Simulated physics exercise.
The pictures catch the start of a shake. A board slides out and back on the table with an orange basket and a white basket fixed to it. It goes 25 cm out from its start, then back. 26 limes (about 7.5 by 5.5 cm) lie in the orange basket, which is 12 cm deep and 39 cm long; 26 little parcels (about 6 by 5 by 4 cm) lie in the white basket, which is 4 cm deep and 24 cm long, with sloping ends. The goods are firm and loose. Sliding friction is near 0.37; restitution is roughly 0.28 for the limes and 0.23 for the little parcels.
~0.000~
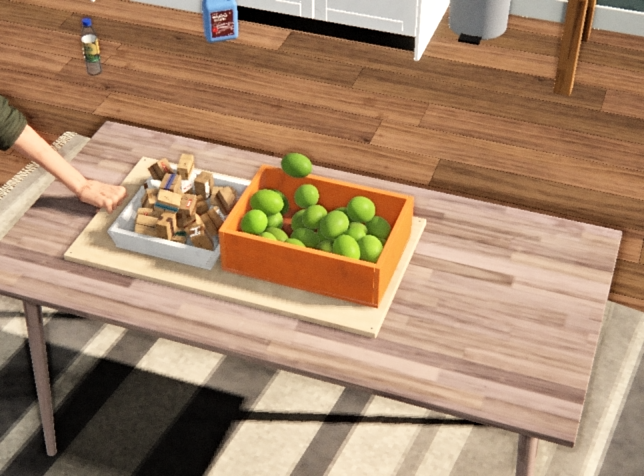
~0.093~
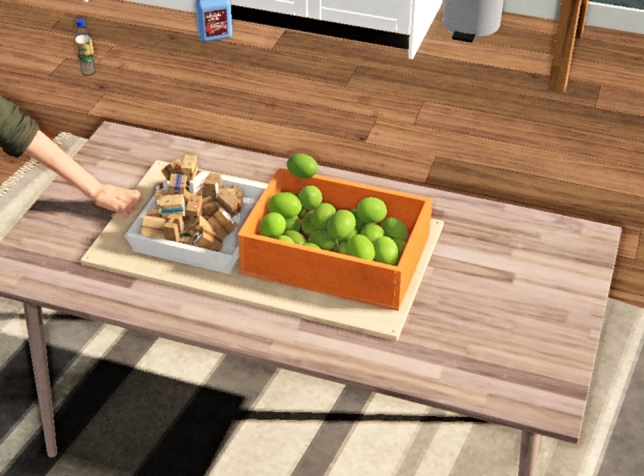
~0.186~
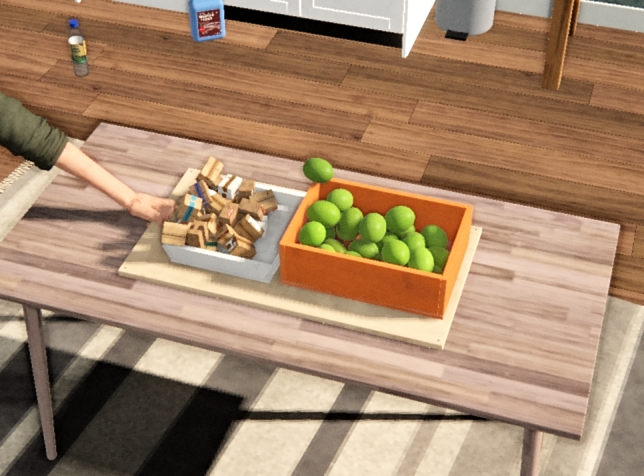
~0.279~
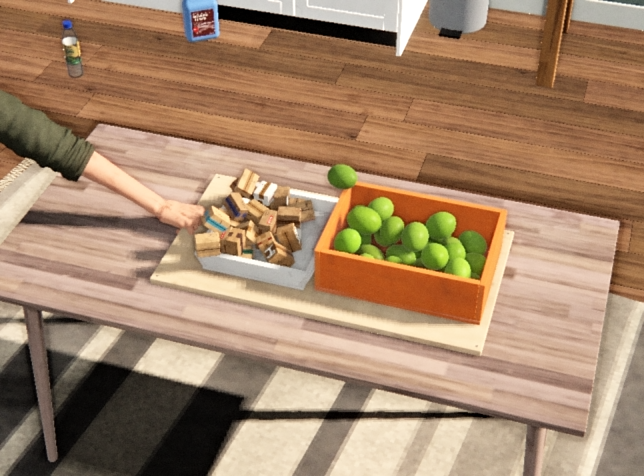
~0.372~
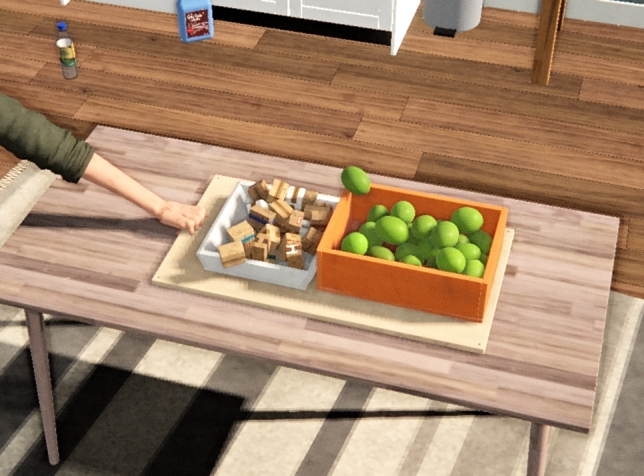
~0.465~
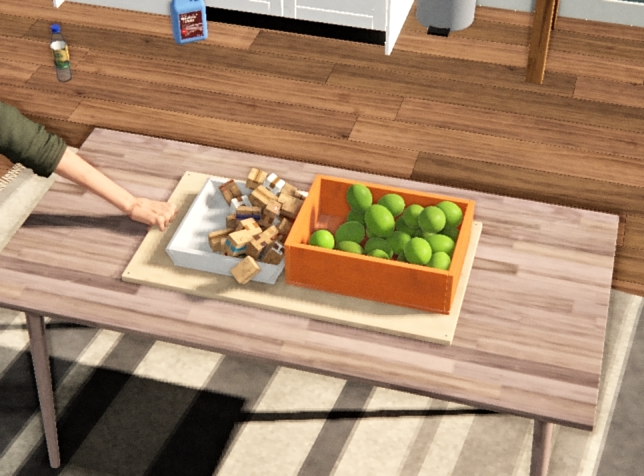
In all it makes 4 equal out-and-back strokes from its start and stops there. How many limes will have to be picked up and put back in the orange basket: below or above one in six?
The orange basket loses less than a sixth of its limes.
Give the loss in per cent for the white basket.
Lost: White basket 30 per cent.
After 0.89 s, the orange basket has all 26 and the white basket is down by 6 of 26.
After 1.42 s, the orange basket has all 26 and the white basket is down by 7 of 26.
After 2.15 s, the orange basket has all 26 and the white basket is down by 8 of 26.
When it is over (at 3.10 s), the orange basket has all 26 and the white basket is down by 8 of 26. Asked share, 0 of 26, 0 per cent.
